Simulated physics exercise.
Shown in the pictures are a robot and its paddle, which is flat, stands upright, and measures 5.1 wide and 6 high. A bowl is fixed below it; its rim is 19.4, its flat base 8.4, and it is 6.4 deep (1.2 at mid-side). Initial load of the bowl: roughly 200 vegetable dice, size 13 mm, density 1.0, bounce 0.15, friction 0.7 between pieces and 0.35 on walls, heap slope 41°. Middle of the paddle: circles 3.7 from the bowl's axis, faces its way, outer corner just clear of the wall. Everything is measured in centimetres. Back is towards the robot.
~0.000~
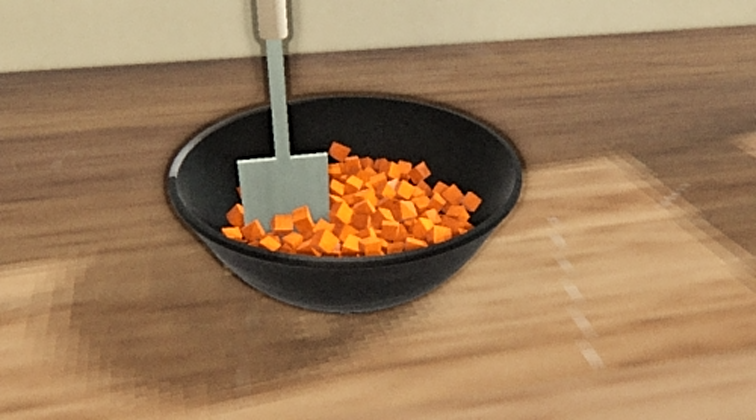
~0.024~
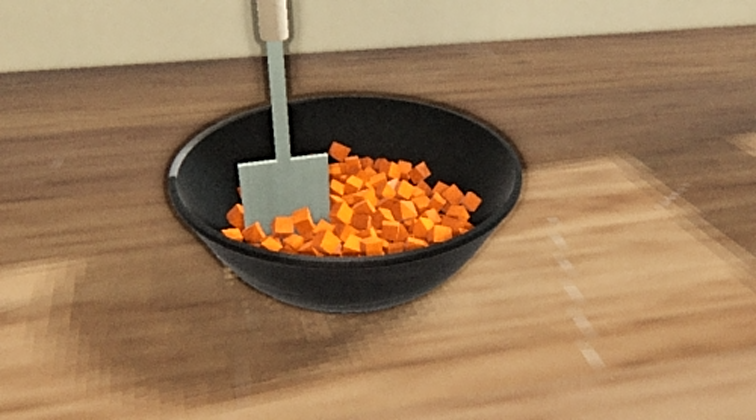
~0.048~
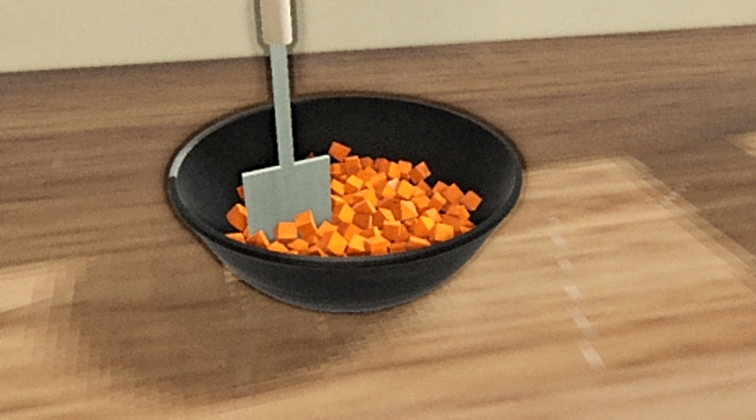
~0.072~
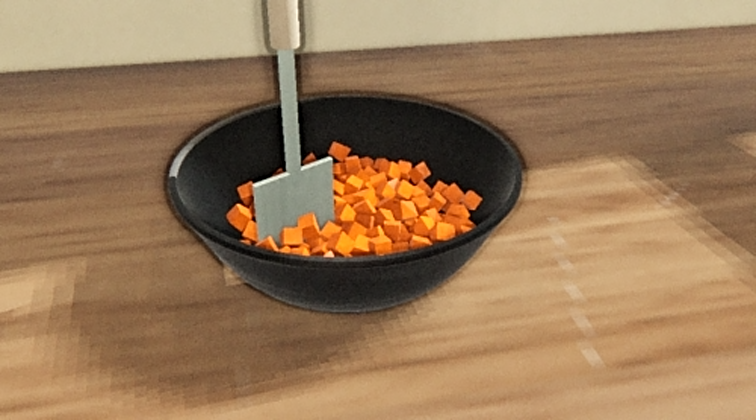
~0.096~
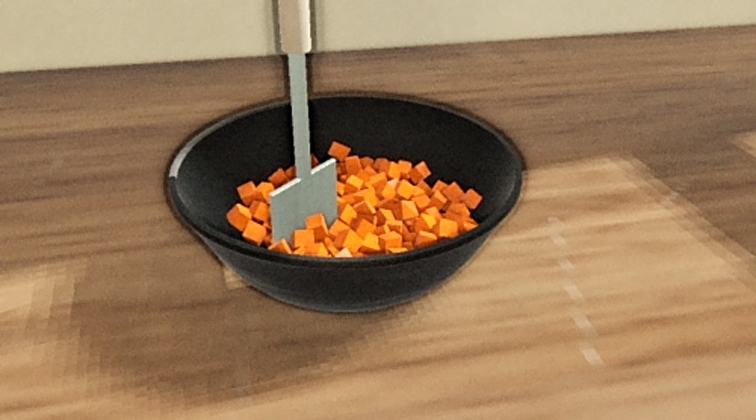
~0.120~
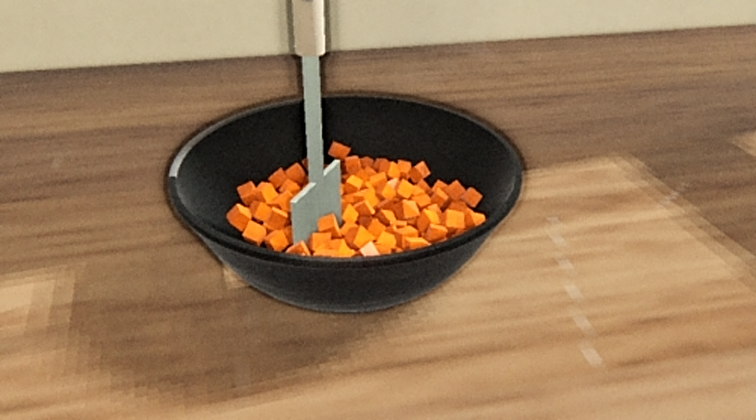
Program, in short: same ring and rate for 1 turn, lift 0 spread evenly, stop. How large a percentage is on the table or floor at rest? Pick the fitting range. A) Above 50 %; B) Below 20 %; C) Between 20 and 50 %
Option B: Below 20 %.
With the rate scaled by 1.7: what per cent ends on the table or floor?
Close to 30 in a hundred.
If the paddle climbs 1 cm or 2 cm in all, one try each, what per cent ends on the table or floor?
Close to 5 percent and close to 5 percent.
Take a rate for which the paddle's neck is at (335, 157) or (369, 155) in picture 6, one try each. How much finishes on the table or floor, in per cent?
Roughly 20 per cent on the first try and 40 per cent on the second.
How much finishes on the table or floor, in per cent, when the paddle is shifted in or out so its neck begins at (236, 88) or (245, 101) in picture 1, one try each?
0 and 10 per cent.
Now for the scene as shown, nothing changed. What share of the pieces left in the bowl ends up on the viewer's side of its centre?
75 %.
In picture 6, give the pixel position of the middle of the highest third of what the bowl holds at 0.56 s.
Estimated centre: (251, 153).
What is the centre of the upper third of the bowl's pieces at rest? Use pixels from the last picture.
Centre of top third: Approx. (301, 253).
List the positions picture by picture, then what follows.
Paddle neck at (281, 134), 0° round; upper third of the load around (360, 215), from x 235 to 470, top at y 150; 204 in the bowl, in the first picture.
Paddle neck at (282, 135), 4° round; upper third of the load around (361, 215), from x 235 to 470, top at y 150, in the second picture.
Paddle neck at (285, 141), 15° round; upper third of the load around (360, 224), from x 235 to 470, top at y 150, in the third picture.
Paddle neck at (292, 146), 28° round; upper third of the load around (360, 227), from x 240 to 470, top at y 150, in the fourth picture.
Paddle neck at (302, 151), 41° round; upper third of the load around (359, 232), from x 240 to 470, top at y 150, in the fifth picture.
Paddle neck at (315, 155), 54° round; upper third of the load around (370, 239), from x 240 to 475, top at y 150; 204 in the bowl, in the sixth picture.
After 0.34 s, 172° round, highest piece 8 above the table; 204 in the bowl.
After 0.56 s, 290° round, highest piece 8 above the table; 186 in the bowl, 13 on the table or floor, 5 in flight or on the tool.
After 0.87 s, 0° round, highest piece 6 above the table; 181 in the bowl, 23 on the table or floor.
After 1.57 s, 0° round, highest piece 6 above the table; 181 in the bowl, 23 on the table or floor.
At rest, 181 in the bowl, 23 on the table or floor. That is 11 % on the table or floor.
